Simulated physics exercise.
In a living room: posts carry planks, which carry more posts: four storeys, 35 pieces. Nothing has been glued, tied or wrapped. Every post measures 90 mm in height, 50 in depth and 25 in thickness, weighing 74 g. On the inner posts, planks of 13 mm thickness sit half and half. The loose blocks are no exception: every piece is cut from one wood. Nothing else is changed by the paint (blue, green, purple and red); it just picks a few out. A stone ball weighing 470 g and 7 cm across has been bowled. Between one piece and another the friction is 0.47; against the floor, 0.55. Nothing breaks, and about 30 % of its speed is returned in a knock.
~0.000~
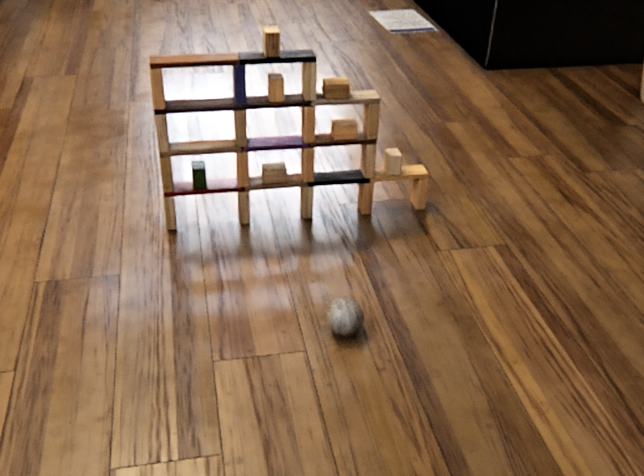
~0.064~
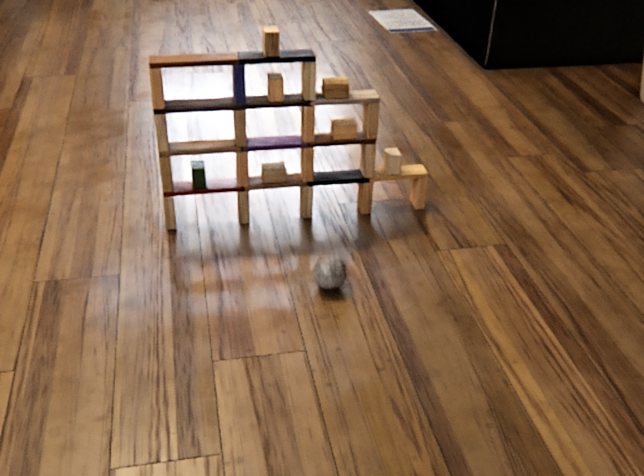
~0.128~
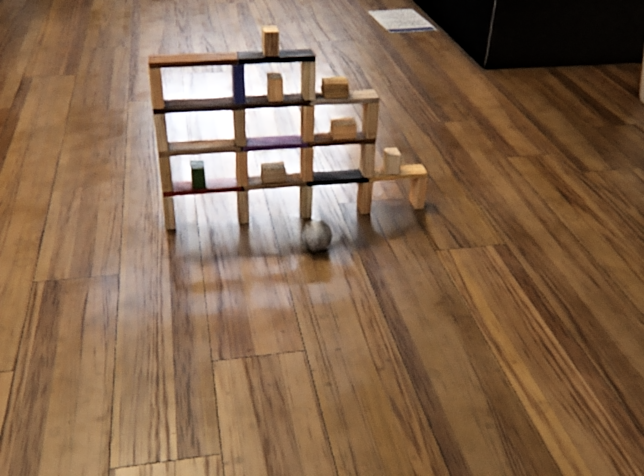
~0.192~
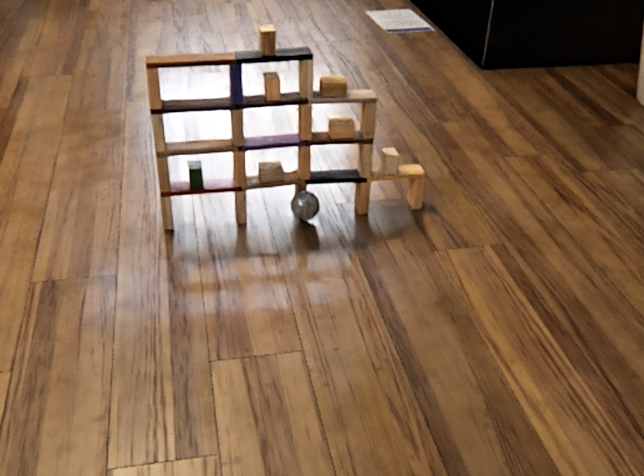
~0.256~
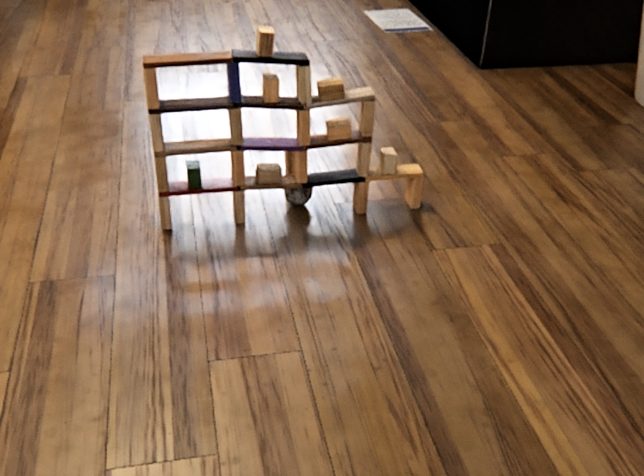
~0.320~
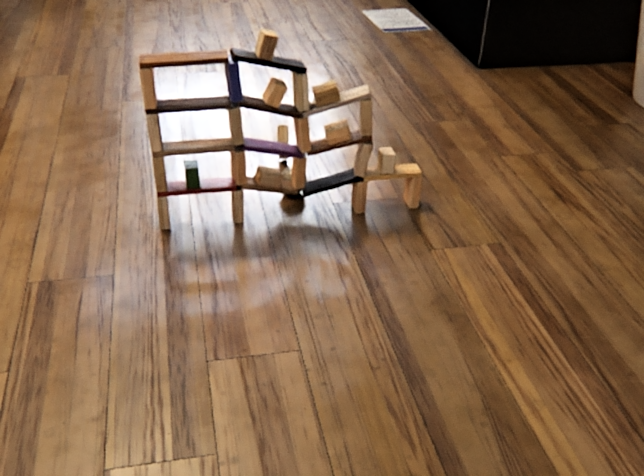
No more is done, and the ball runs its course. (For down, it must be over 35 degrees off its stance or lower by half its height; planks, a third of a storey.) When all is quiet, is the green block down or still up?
It is brought low.
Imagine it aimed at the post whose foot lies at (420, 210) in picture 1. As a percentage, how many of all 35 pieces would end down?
10 %.
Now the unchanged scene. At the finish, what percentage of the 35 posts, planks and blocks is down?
Somewhere near 100 in a hundred.
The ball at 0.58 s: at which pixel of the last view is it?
Around (282, 139).
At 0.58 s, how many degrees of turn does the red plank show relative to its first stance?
Angle from initial pose, roughly 20 deg - estimate.
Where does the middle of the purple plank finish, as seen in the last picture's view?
I'd point at about (292, 216).
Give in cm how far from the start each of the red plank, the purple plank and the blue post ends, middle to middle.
Red 12 cm, purple 18 cm, blue 38 cm.
After 0.44 s, ball still moving; 17 of the 35 pieces down; green block unmoved; purple plank 37° from how it stood, 10 cm lower.
After 0.58 s, ball still moving; 28 of the 35 pieces down; green block 19° from how it stood, 24 mm lower; blue post 74° from how it stood, 16 cm lower.
After 0.84 s, ball still moving; 35 of the 35 pieces down; green block 7 cm lower; blue post upside down.
In the end (1.9 s), ball rolling away; 35 of the 35 pieces down; green block 6 cm lower; purple plank on its side; blue post on its side. From the last view, middles, green block near (149, 202), purple plank near (292, 215).
